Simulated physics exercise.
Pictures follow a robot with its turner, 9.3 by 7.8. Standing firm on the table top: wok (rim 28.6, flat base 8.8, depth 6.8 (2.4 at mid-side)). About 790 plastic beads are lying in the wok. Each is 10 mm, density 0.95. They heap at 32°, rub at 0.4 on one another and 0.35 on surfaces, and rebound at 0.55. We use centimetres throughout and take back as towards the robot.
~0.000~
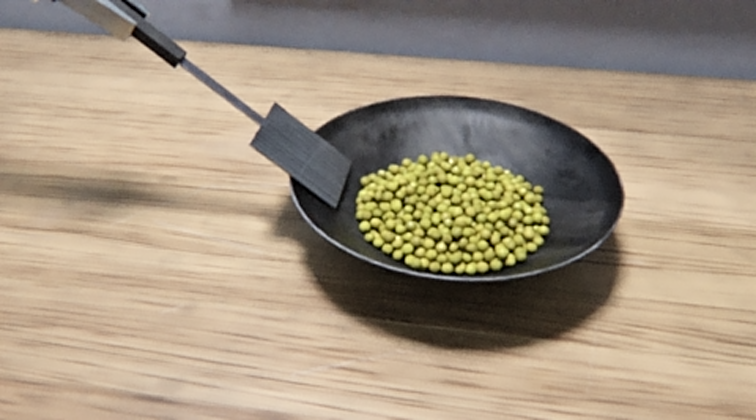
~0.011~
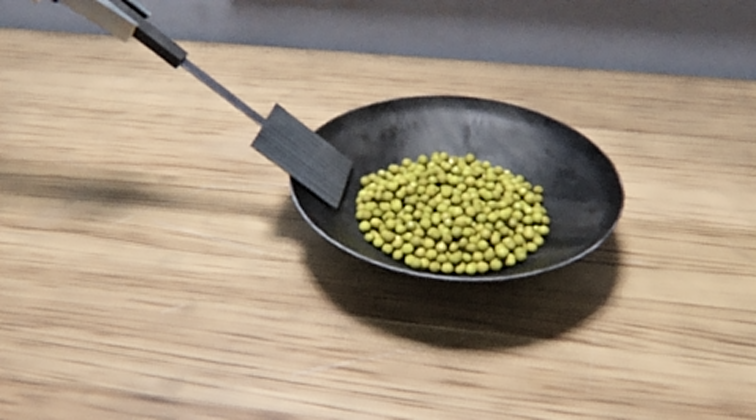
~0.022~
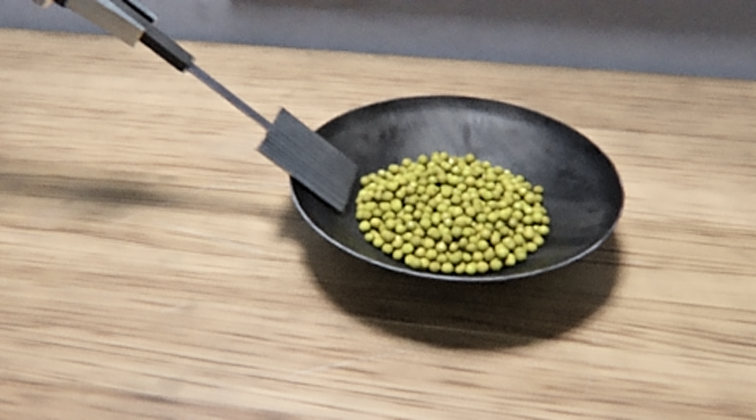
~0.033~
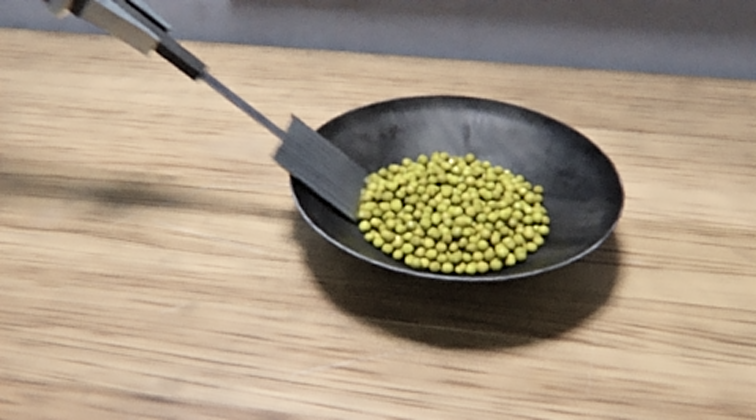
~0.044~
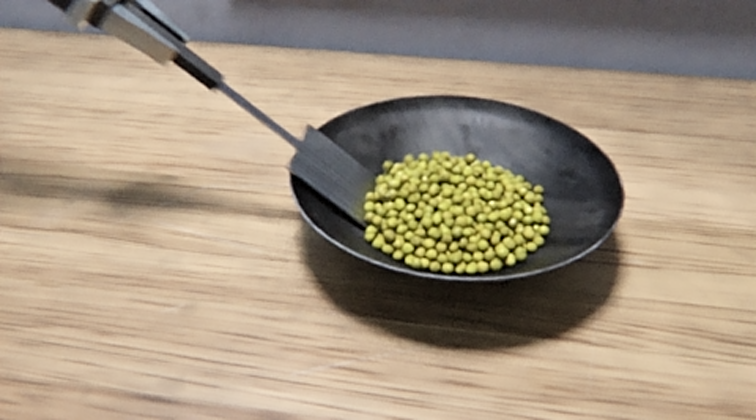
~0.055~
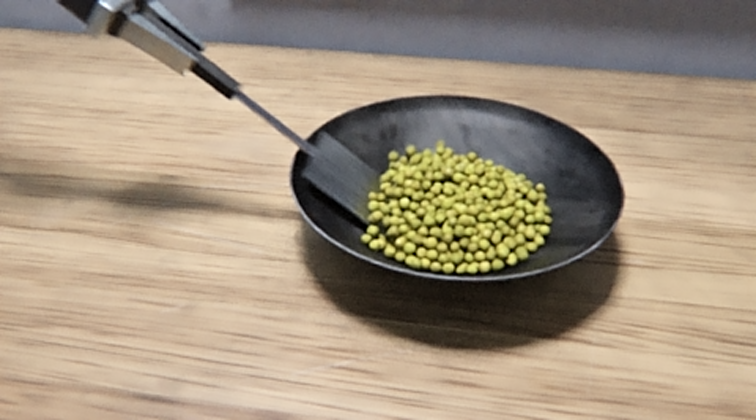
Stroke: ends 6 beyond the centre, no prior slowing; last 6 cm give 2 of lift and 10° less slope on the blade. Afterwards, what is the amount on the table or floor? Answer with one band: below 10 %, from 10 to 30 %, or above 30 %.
From 10 to 30 %.
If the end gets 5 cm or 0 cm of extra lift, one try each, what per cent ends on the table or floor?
First try about 25 %, second try about 10 %.
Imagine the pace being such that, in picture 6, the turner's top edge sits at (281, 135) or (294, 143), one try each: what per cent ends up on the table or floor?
Estimates: Near 0 %, near 0 %.
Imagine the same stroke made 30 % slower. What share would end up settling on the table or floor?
About 5 %.
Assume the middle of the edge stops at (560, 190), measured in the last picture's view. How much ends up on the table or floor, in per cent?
40 %, roughly.
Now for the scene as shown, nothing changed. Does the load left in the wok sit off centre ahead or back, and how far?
Offset forward: Around 4.0 cm.
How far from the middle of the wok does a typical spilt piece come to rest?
Looks like roughly 32 centimetres to me.
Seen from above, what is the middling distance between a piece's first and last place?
It comes out at about 5 cm.
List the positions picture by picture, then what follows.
The turner top edge at (262, 122), sloping 39°; upper third of the load around (449, 200), from x 360 to 545, top at y 155; 788 in the wok, in the first picture.
The turner top edge at (263, 123), sloping 39°; upper third of the load around (449, 200), from x 360 to 545, top at y 155, in the second picture.
The turner top edge at (269, 127), sloping 39°; upper third of the load around (449, 200), from x 360 to 545, top at y 155, in the third picture.
The turner top edge at (282, 135), sloping 39°; upper third of the load around (450, 200), from x 360 to 545, top at y 155, in the fourth picture.
The turner top edge at (298, 145), sloping 39°; upper third of the load around (449, 199), from x 365 to 545, top at y 155, in the fifth picture.
The turner top edge at (314, 153), sloping 39°; upper third of the load around (448, 197), from x 365 to 545, top at y 145; 788 in the wok, in the sixth picture.
After 0.08 s, sloping 39°, highest piece 7 above the table; 788 in the wok.
After 0.11 s, sloping 36°, highest piece 7 above the table; 788 in the wok.
After 0.32 s, sloping 29°, highest piece 10 above the table; 641 in the wok, 20 on the table or floor, 127 on the blade or in flight.
After 1.37 s, sloping 29°, highest piece 7 above the table; 636 in the wok, 152 on the table or floor.
In the end, 636 in the wok, 152 on the table or floor. That is 19 % on the table or floor.
